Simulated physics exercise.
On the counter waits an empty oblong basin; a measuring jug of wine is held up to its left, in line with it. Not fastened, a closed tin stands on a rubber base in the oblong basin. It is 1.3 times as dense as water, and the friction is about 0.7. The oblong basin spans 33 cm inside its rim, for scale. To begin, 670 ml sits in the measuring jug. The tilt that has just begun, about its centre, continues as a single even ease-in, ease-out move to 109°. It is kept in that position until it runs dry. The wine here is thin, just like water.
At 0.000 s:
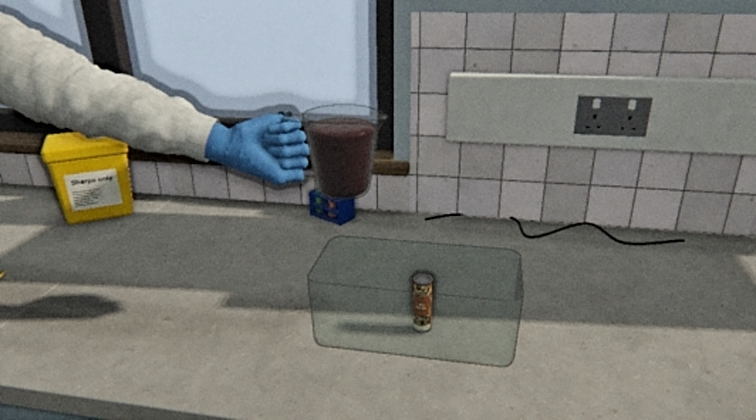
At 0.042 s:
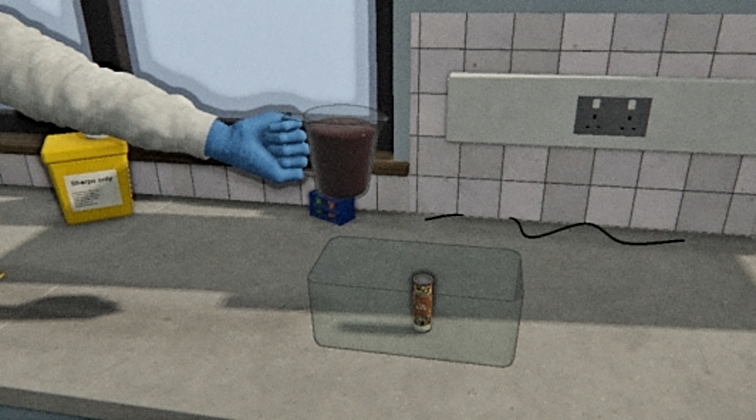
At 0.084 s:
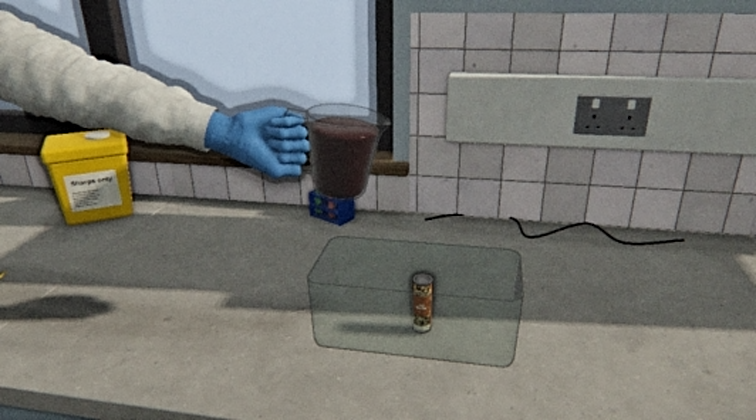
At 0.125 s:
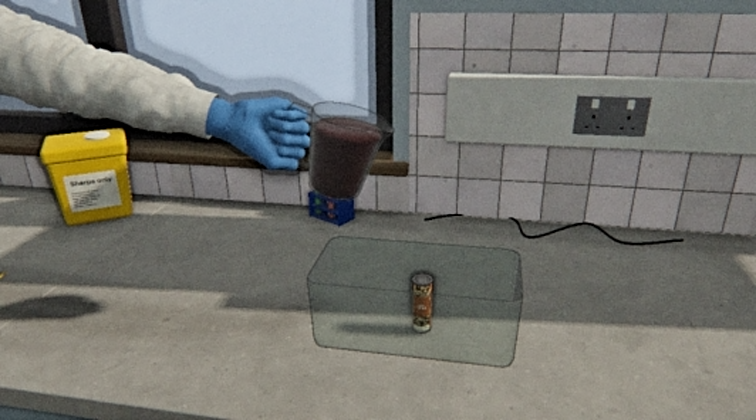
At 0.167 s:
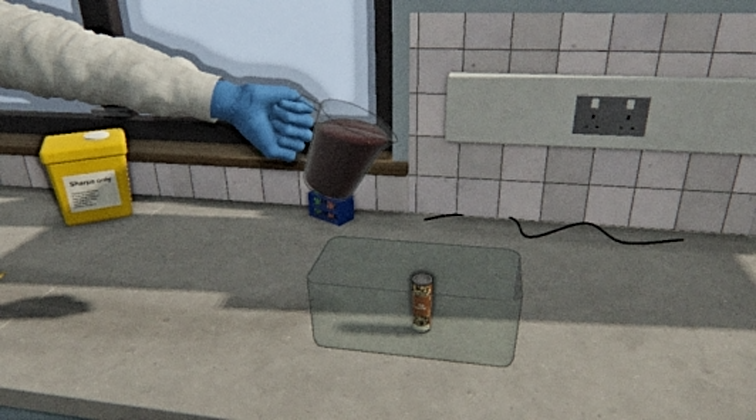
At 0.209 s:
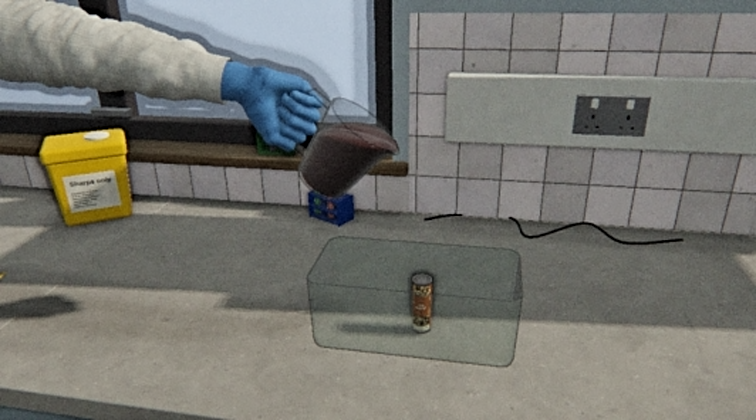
The clip shows a blue-gloved hand holding a jug of dark red liquid above a counter, left of a clear oblong basin with a small tin standing inside, as the jug tilts steadily rightward until the liquid reaches its rim.
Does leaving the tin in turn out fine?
Yes. It will stay erect.
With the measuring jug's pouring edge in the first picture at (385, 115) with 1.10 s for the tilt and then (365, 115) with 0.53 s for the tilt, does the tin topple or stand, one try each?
Run one: It does not tip. Run two: It tumbles.
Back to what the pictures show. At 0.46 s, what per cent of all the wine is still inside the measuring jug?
Roughly 44 %.
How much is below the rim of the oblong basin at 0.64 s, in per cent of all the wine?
Around 74 per cent of the whole.
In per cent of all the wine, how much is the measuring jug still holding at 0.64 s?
7 per cent or thereabouts.
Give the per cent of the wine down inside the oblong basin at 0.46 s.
Estimate - around 16 in a hundred parts.
After 0.46 s the tilt is 104° and 44 per cent is still to pour; the tin stands where it began.
After 0.64 s the tilt is 109° and 7 per cent is still to pour; the tin stands where it began.
After 0.82 s the tilt is 109° and 0 per cent is still to pour; the tin stands where it began.
After 1.03 s the tilt is 109° and 0 per cent is still to pour; the tin stands where it began.
In the end the tin stands where it began.
